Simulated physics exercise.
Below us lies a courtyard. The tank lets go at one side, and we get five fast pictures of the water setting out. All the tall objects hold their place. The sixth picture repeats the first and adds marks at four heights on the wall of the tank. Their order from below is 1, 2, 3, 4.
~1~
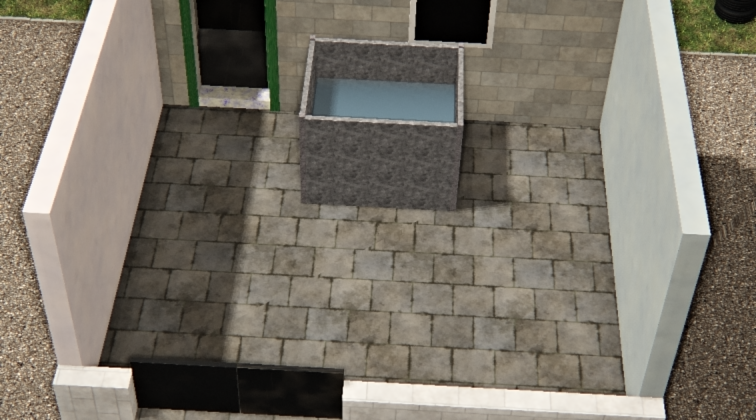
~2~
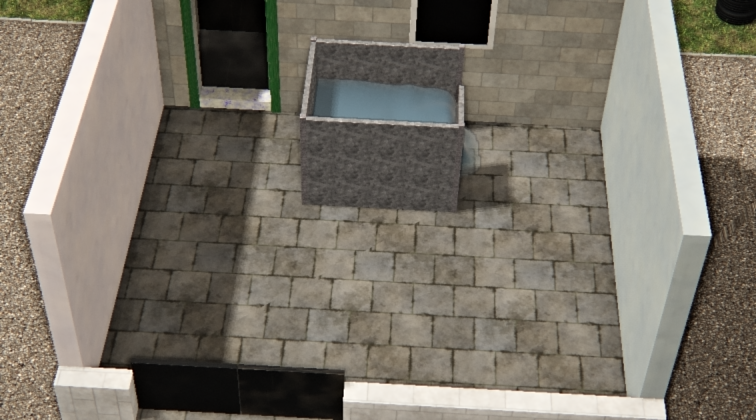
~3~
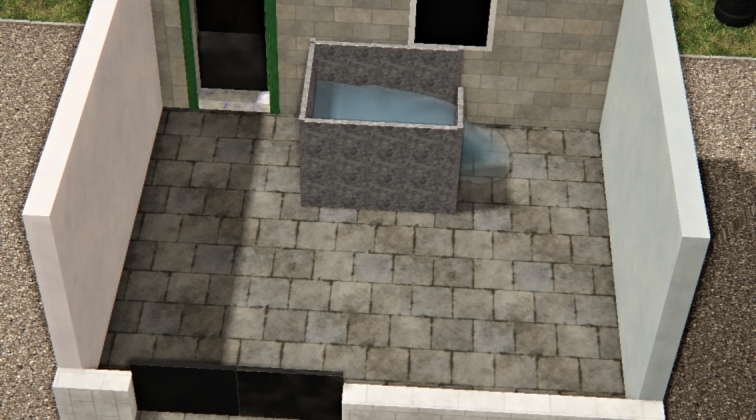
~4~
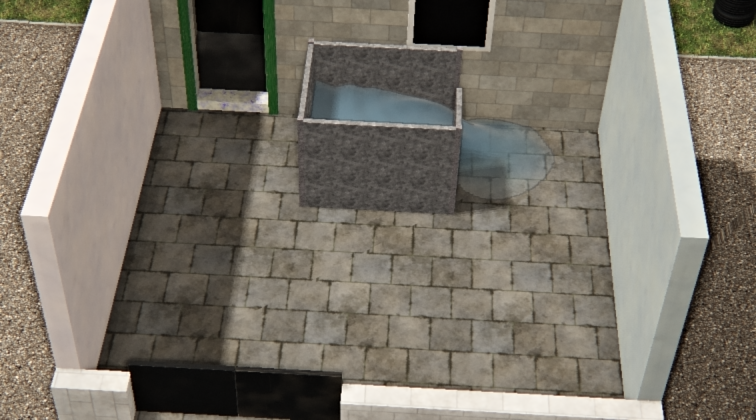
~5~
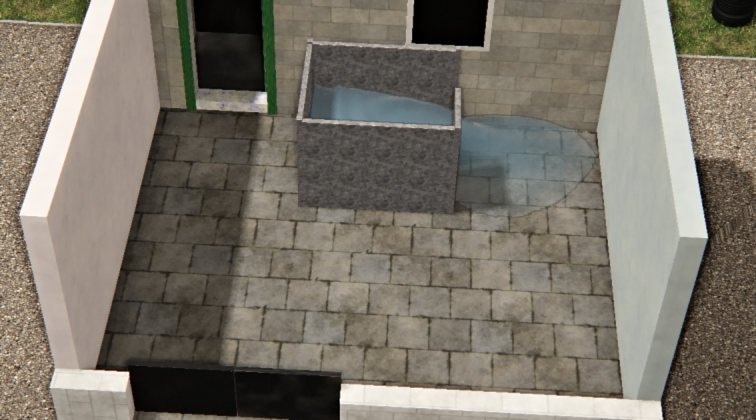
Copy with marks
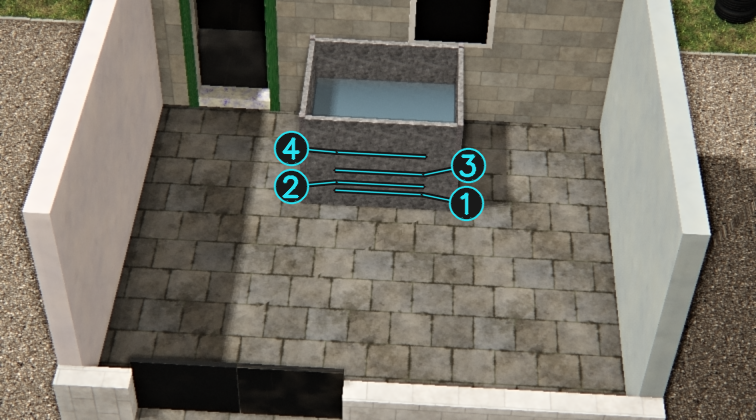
Water pours out of the right side of a grey stone tank and spreads across the paving.
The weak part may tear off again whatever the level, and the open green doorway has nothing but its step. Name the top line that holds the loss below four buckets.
4 will do.
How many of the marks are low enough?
All four.
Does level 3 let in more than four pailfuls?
No, that is safe.
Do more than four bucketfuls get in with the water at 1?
No.
On the marked copy, 1 at (379, 192); 2 at (379, 184); 3 at (379, 172); 4 at (380, 154); from the bottom up 1, 2, 3, 4.
If 1 is chosen, nothing gets over.
If 2 is chosen, nothing gets over.
If 3 is chosen, nothing gets over.
If 4 is chosen, a splash gets over, under a bucket.
